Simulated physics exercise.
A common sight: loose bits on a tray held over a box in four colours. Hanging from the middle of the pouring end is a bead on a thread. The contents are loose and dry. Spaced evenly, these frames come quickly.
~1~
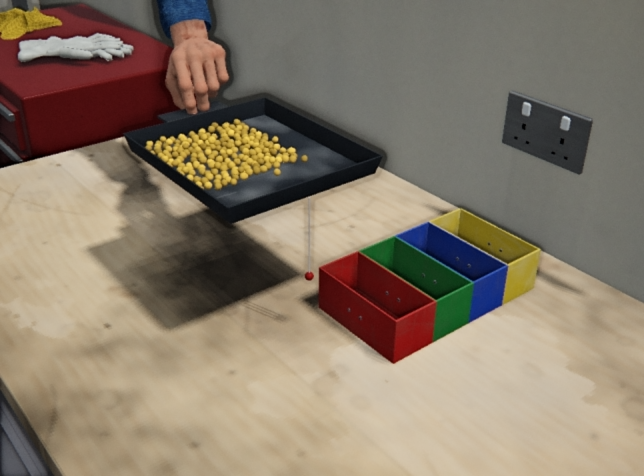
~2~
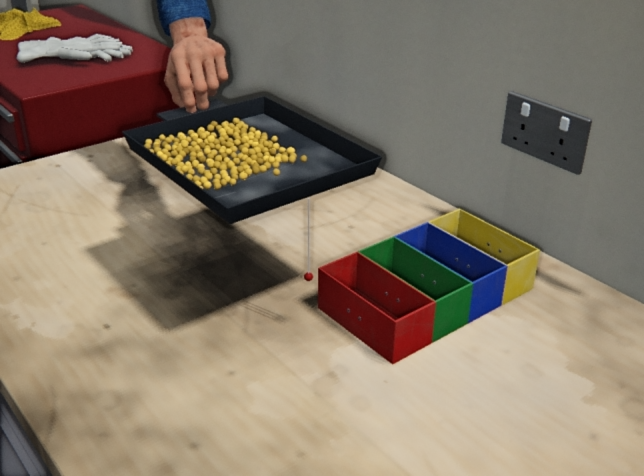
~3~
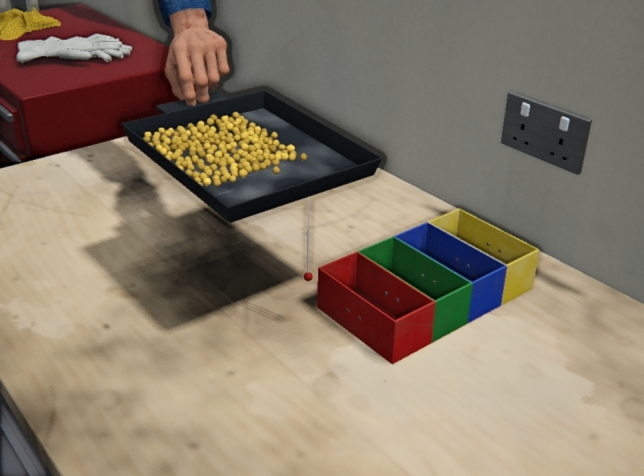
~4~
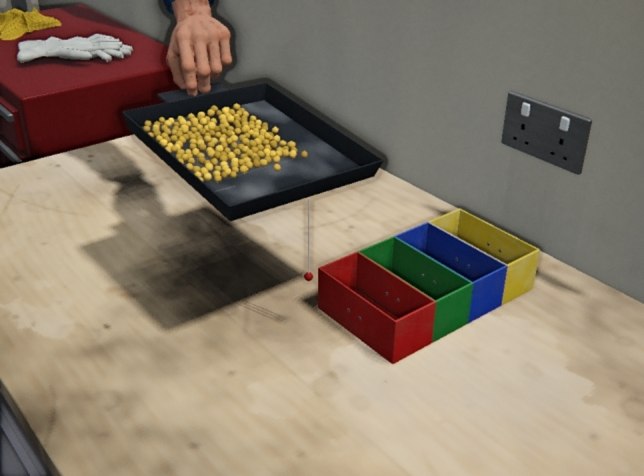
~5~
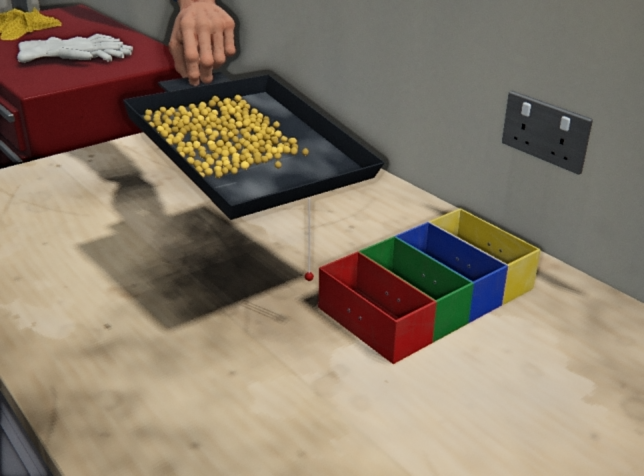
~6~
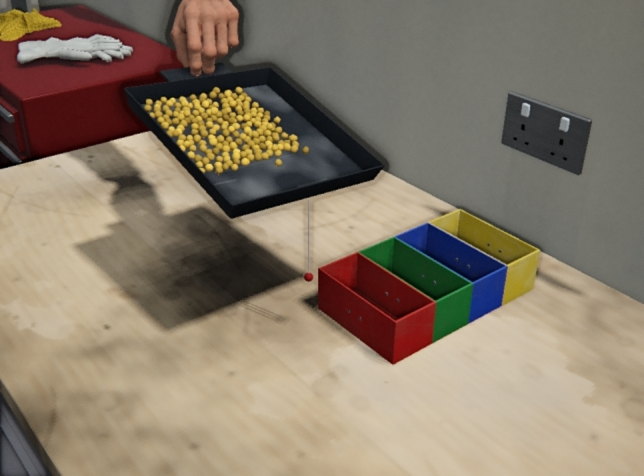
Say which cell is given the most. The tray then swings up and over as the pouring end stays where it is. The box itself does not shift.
The red cell is given the most.
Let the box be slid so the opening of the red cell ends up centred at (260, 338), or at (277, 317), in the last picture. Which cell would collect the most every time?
The yellow one, then blue.
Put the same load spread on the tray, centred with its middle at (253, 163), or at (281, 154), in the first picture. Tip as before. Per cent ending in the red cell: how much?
Roughly 60 per cent, then roughly 60 per cent.
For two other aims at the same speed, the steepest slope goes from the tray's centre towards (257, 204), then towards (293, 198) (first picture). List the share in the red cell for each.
0 % then 10 %, roughly.
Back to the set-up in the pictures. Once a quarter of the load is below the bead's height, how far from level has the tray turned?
About 110 degrees.
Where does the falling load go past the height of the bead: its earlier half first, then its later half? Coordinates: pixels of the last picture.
About (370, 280) to begin with, then about (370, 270).
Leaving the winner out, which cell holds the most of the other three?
The answer would be that green cell.
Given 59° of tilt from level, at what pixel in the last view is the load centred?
The middle of the pieces sits at roughly (321, 170).
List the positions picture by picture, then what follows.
Corners of the pouring end (230, 204) and (376, 155), level; middle of the load (223, 153), puffed corn balls; bead on its thread (309, 276); red cell (415, 328); green cell (453, 308); blue cell (488, 290); yellow cell (521, 273), in the first picture.
Corners of the pouring end (230, 204) and (375, 156), level; middle of the load (222, 152), in the second picture.
Corners of the pouring end (230, 203) and (375, 157), tipped barely, lowest at the right corner; middle of the load (222, 147), in the third picture.
Corners of the pouring end (231, 202) and (377, 159), tipped a little, lowest at the right corner; middle of the load (222, 141), in the fourth picture.
Corners of the pouring end (233, 201) and (378, 161), tipped a little, lowest at the right corner; middle of the load (223, 134), in the fifth picture.
Corners of the pouring end (234, 201) and (378, 164), tipped a little, lowest at the right corner; middle of the load (224, 128); red cell (414, 329); green cell (452, 309); blue cell (488, 291); yellow cell (521, 274), in the sixth picture.
Just after the last frame, tray tipped steeply; almost all on the tray; just a few in the green cell; just a few falling or outside the box.
A moment on, tray tipped right over; the larger part on the tray; just a few in the red cell; just a few in the green cell; about a tenth falling or outside the box.
Further on, tray tipped past a quarter turn; roughly half in the red cell; about a tenth in the green cell; roughly a third falling or outside the box.
When it is over, tray tipped past a quarter turn; roughly half in the red cell; about a tenth in the green cell; not one in the blue cell; not one in the yellow cell; roughly a third outside the box.
